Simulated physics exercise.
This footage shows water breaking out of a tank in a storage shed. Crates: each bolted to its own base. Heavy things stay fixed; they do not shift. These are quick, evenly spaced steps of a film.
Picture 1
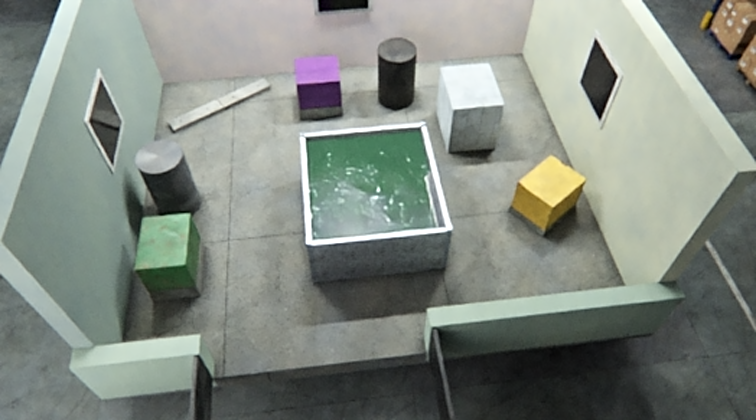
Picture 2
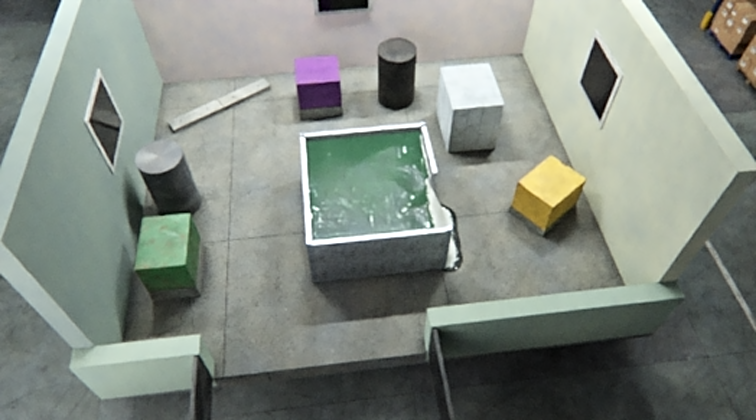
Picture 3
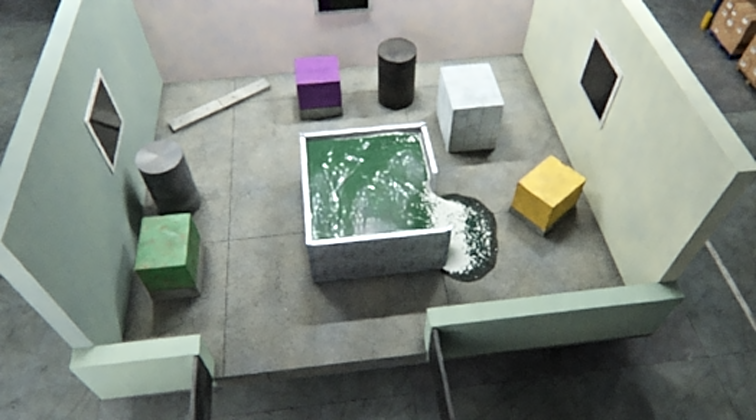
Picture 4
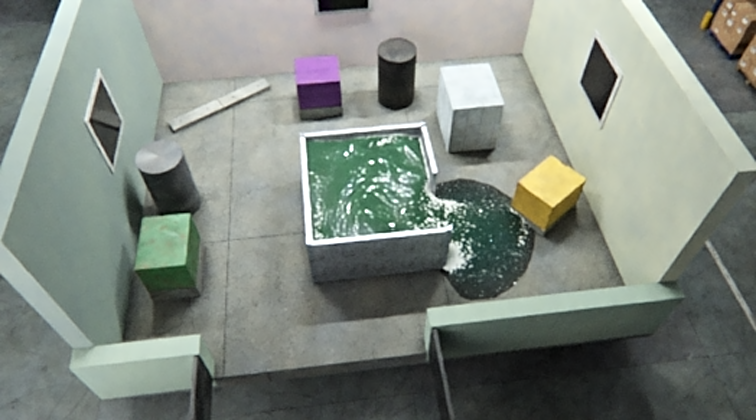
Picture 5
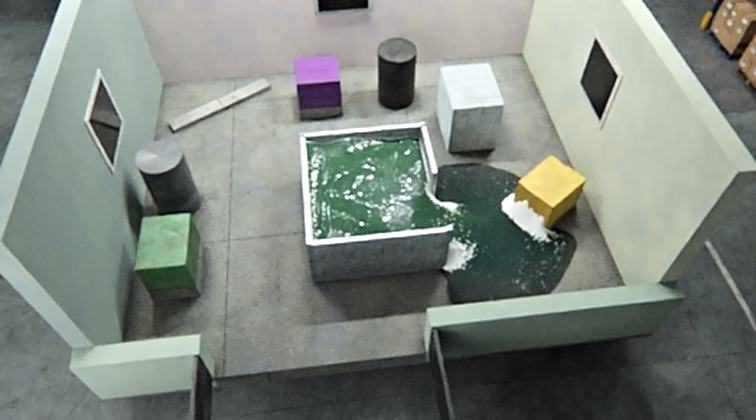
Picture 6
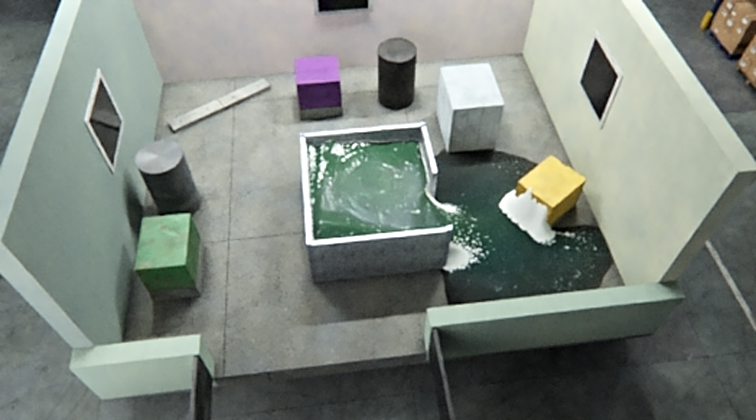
Green water pours through a gap in the tank's right side and spreads around the yellow block.
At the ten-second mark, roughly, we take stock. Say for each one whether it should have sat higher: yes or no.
Green crate - no; yellow crate - yes; purple crate - no.
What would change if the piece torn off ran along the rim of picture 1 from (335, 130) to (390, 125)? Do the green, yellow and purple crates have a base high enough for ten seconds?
As I see it, the green crate avoids the flood, the yellow crate is overtopped and the purple crate is overtopped.
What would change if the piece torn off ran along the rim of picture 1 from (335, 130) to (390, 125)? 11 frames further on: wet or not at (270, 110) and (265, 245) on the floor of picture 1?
Well, the first one's sitting in a puddle and the next one's spared.
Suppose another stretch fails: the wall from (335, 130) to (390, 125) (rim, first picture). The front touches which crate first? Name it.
The purple one, by my reading.
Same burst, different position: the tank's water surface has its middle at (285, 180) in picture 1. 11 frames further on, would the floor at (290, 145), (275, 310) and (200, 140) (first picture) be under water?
First unwetted; next unwetted; last unwetted.
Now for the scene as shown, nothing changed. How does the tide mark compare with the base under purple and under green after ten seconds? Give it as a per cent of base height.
Roughly 50 percent, then 50 percent.
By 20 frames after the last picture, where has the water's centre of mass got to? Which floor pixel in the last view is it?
Centre of mass: Roughly (465, 209).
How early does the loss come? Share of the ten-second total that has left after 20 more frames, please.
Estimated share: Close to 0 %.
A moment on, water covers 20 % of the floor; the green crate not reached, the yellow crate water round its plinth, the purple crate not reached.
Next, water covers 30 % of the floor; the green crate not reached, the yellow crate water round its plinth, the purple crate not reached.
Then, water covers 45 % of the floor; the green crate not reached, the yellow crate water round its plinth, the purple crate not reached.
Later, water covers 80 % of the floor; the green crate water round its plinth, the yellow crate water round its plinth, the purple crate water round its plinth.
In the end, water covers 100 % of the floor; the green crate stayed above the water, the yellow crate was topped, the purple crate stayed above the water.
